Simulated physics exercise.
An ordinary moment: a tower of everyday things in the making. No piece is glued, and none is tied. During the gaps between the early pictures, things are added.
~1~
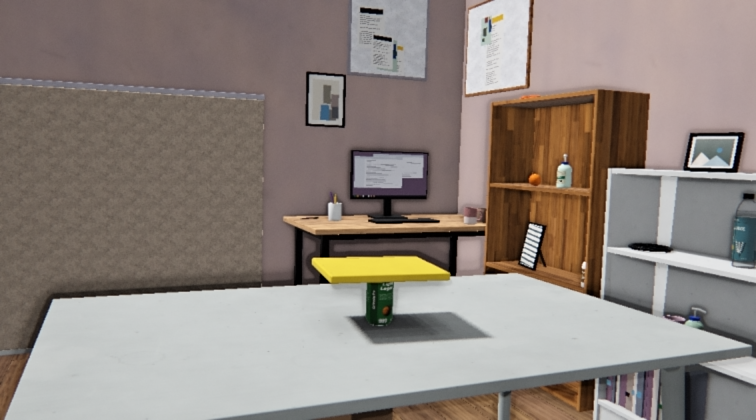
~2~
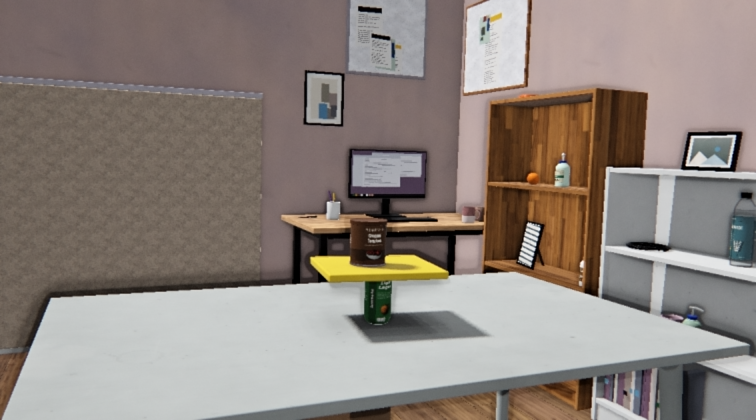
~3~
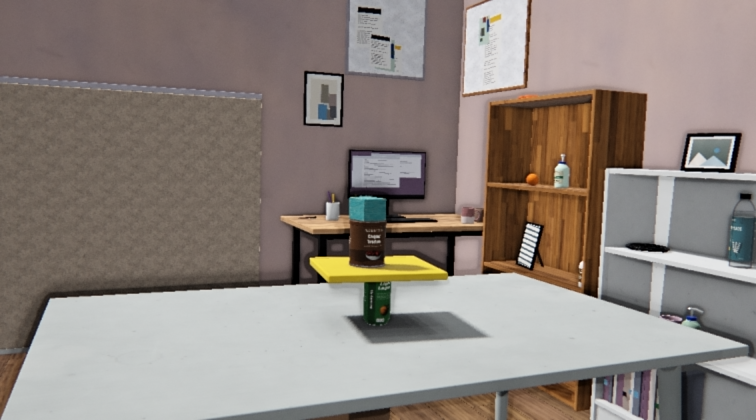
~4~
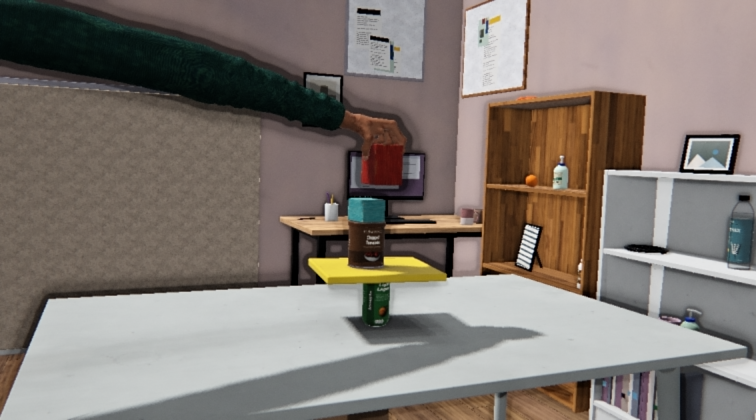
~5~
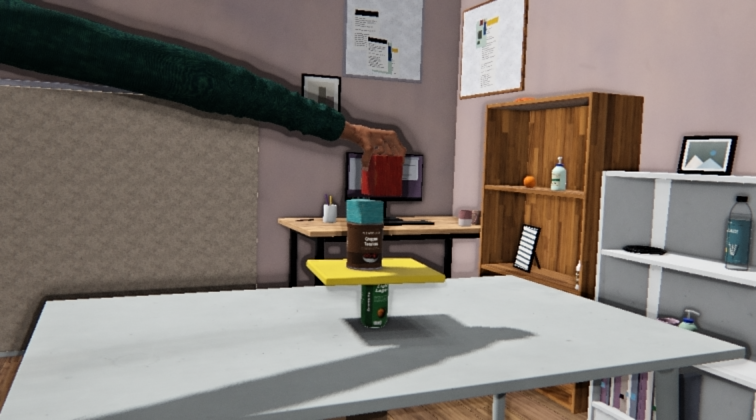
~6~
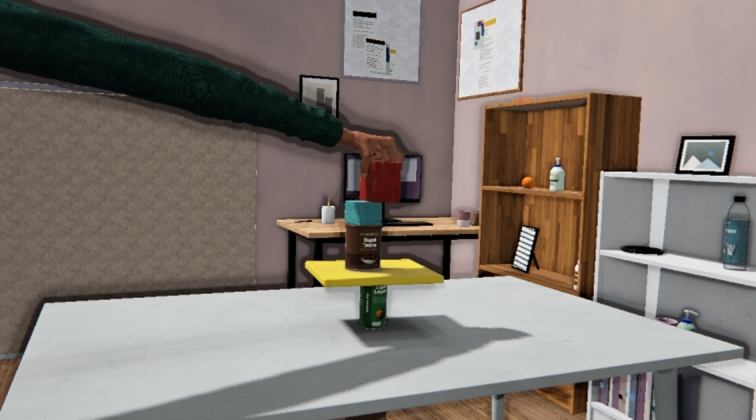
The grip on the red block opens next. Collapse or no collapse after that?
I expect something will drop.
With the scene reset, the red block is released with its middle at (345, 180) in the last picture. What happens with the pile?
The pile then goes over.
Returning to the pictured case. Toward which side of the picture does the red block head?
Looks like it moves off to the right.
Then, 0.50 s after the last picture, red block now fallen; turquoise block tipped 20° from how it was; brown tin tipped 20° from how it was.
Then, 0.80 s after the last picture, brown tin and turquoise block now fallen; yellow tray tipped 53° from how it was.
Then, 1.00 s after the last picture, yellow tray now fallen.
At rest, fallen, brown tin, red block, yellow tray and turquoise block; green can in place. Seen from the same camera at the end, red block near (447, 300). The pile comes apart.
